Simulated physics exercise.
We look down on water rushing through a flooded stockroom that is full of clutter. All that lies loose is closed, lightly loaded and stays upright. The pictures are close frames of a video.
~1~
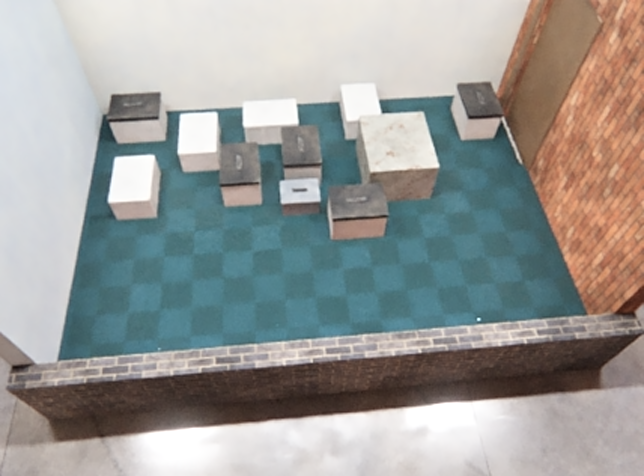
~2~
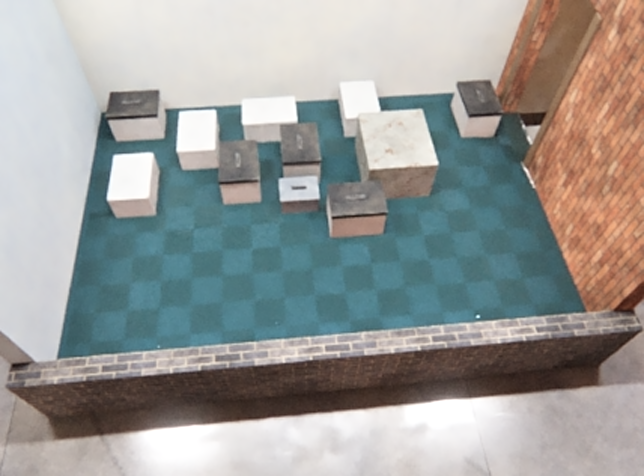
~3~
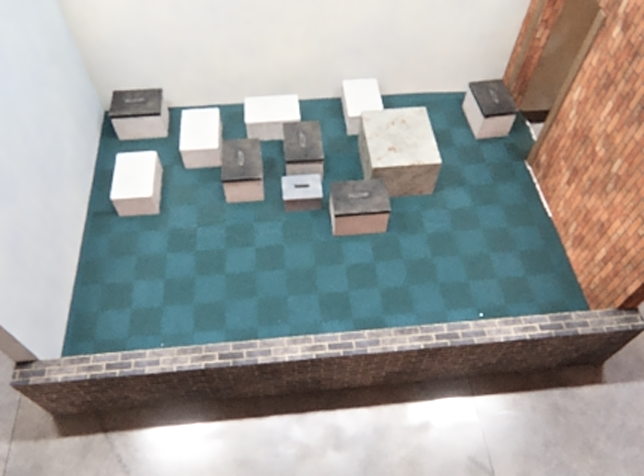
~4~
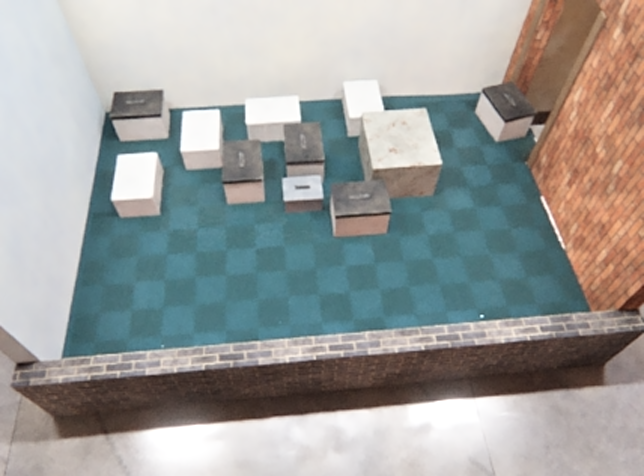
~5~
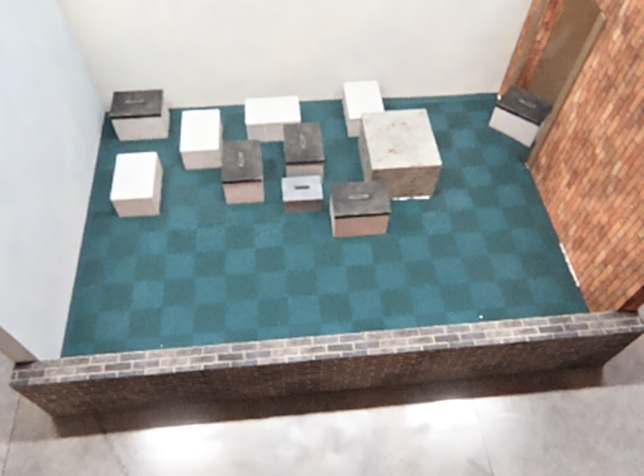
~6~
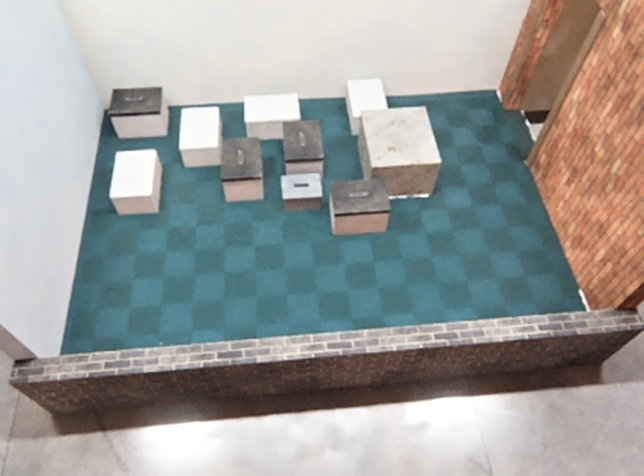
A dark-topped box in the far right corner slid along toward the brick wall's doorway, turned as it went, and passed out of view, while the other boxes on the teal checkered floor stayed put.
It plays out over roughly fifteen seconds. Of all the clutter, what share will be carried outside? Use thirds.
It is under a third.
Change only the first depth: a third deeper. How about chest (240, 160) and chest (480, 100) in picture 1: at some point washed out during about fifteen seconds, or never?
In that order: No, out.
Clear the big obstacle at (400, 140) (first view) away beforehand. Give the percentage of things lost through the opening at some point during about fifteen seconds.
Near 20 in a hundred.
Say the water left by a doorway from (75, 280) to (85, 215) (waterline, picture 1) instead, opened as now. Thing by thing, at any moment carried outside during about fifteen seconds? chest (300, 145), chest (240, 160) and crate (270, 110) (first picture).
In turn: Still in, gone, no.
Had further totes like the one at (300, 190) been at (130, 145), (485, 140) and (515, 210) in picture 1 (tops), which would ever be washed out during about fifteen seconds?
In that order: Still in, through, gone.
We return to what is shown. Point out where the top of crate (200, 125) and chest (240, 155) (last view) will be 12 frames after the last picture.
At about (233, 124) and (281, 150).
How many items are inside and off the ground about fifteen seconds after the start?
I count 7.
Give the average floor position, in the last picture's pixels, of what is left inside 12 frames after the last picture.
Close to (306, 161).
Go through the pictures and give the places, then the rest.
In the first frame, a crate at (361, 101), afloat; a chest at (358, 200), afloat; 0 of 10 have shifted.
In the second frame, a crate at (360, 99) floats; a chest at (357, 198) floats; 0 of 10 have shifted.
In the third frame, a crate at (363, 97), afloat; a chest at (360, 196) floats; 1 of 10 have shifted.
In the fourth frame, a crate at (363, 98) floats; a chest at (361, 197), afloat; 1 of 10 have shifted.
In the fifth frame, a crate at (364, 99), afloat; a chest at (360, 198) floats; 1 of 10 have shifted.
In the sixth frame, a crate at (367, 97) floats, close to its start; a chest at (360, 196) floats; 2 of 10 have shifted.
A moment on, 1 of 10 are out; 9 afloat.
Next, 1 of 10 are out; 9 afloat.
Later, 2 of 10 are out; 8 afloat.
In the end, 3 of 10 are out; 7 afloat.
